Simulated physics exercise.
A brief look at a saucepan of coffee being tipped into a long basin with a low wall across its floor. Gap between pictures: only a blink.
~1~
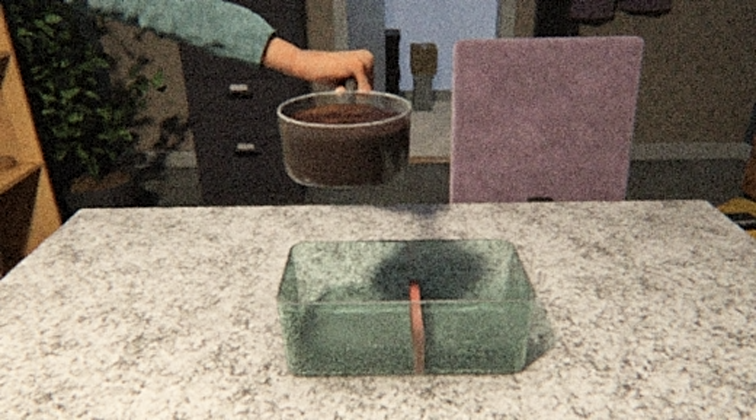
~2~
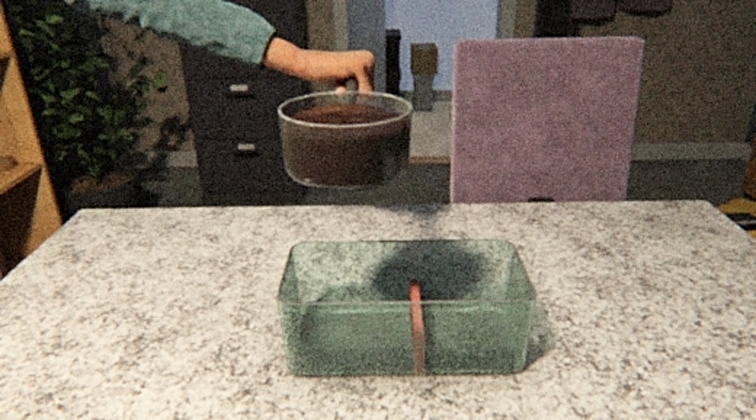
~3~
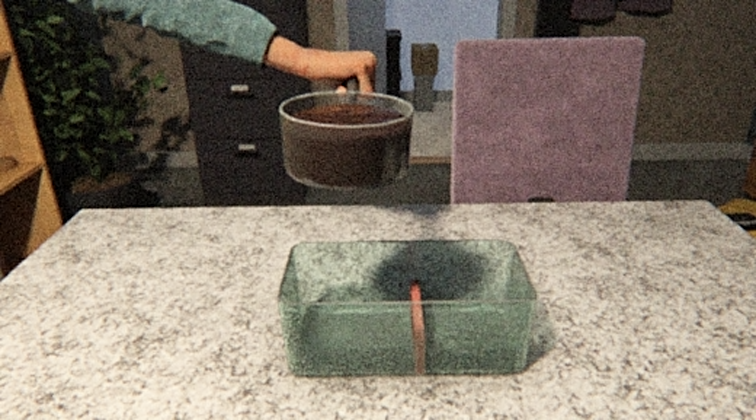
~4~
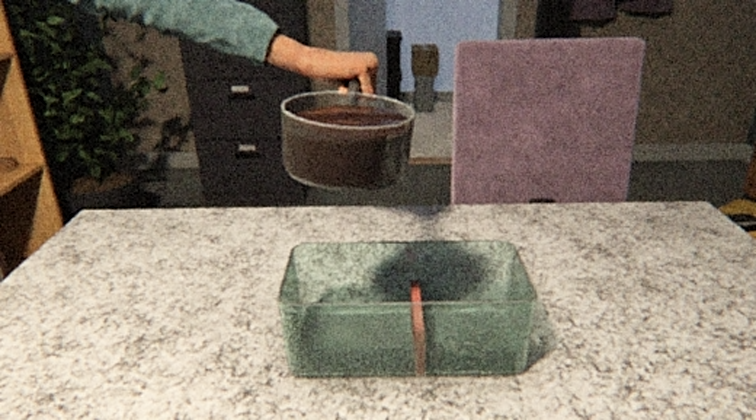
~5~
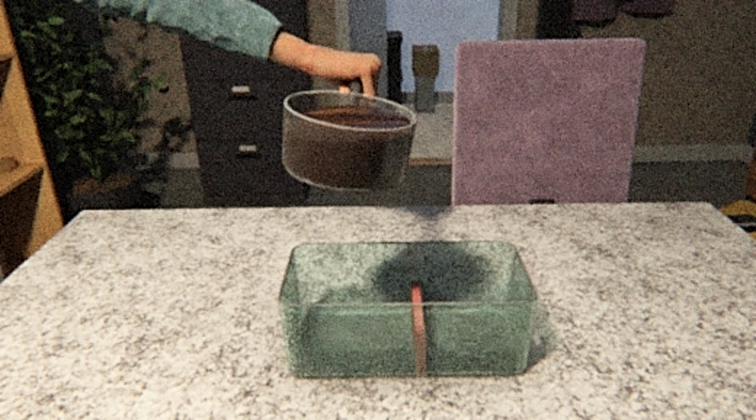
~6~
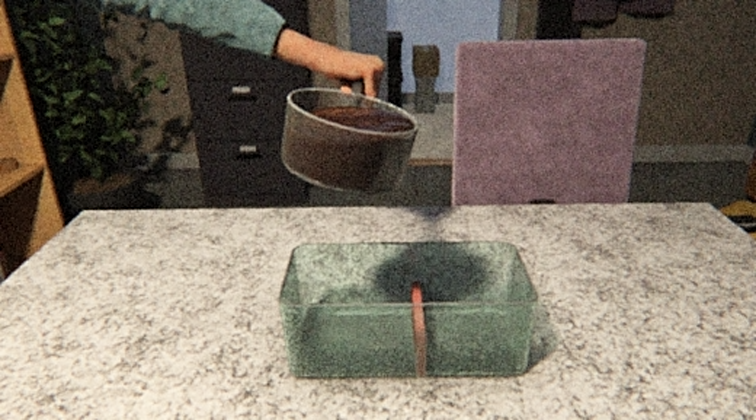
The video shows a hand holding a glass saucepan of dark coffee above a long, clear greenish basin with a low reddish wall across its floor, then gradually tilting the pan slightly to the right.
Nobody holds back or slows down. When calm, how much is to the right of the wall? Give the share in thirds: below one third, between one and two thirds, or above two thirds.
The share is above two thirds.
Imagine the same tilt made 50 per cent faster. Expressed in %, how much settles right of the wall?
Roughly 85 %.
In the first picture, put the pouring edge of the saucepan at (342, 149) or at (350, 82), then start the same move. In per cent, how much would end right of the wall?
About 15 % the first time, about 55 % the second.
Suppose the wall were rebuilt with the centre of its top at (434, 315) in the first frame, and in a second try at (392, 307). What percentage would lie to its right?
65 % then 95 %.
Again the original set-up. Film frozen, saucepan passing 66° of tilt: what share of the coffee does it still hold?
Remaining share, estimated: 55 %.
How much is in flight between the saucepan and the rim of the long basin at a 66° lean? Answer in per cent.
It's close to 35 percent.
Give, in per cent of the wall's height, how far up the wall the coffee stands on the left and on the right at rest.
Left part: 0 per cent; right part: 90.
A moment on, the saucepan is tipped part way and 56 per cent is still to pour, 0 is left of the wall and 9 right of it.
Next, the saucepan is tipped on its side and 12 per cent is still to pour, 1 is left of the wall and 72 right of it.
Then the saucepan is tipped on its side and 2 per cent is still to pour, 5 is left of the wall and 90 right of it.
Later the saucepan is tipped on its side and 0 per cent is still to pour, 6 is left of the wall and 93 right of it.
In the end 6 per cent lies left of the wall, 93 right of it and 1 outside.
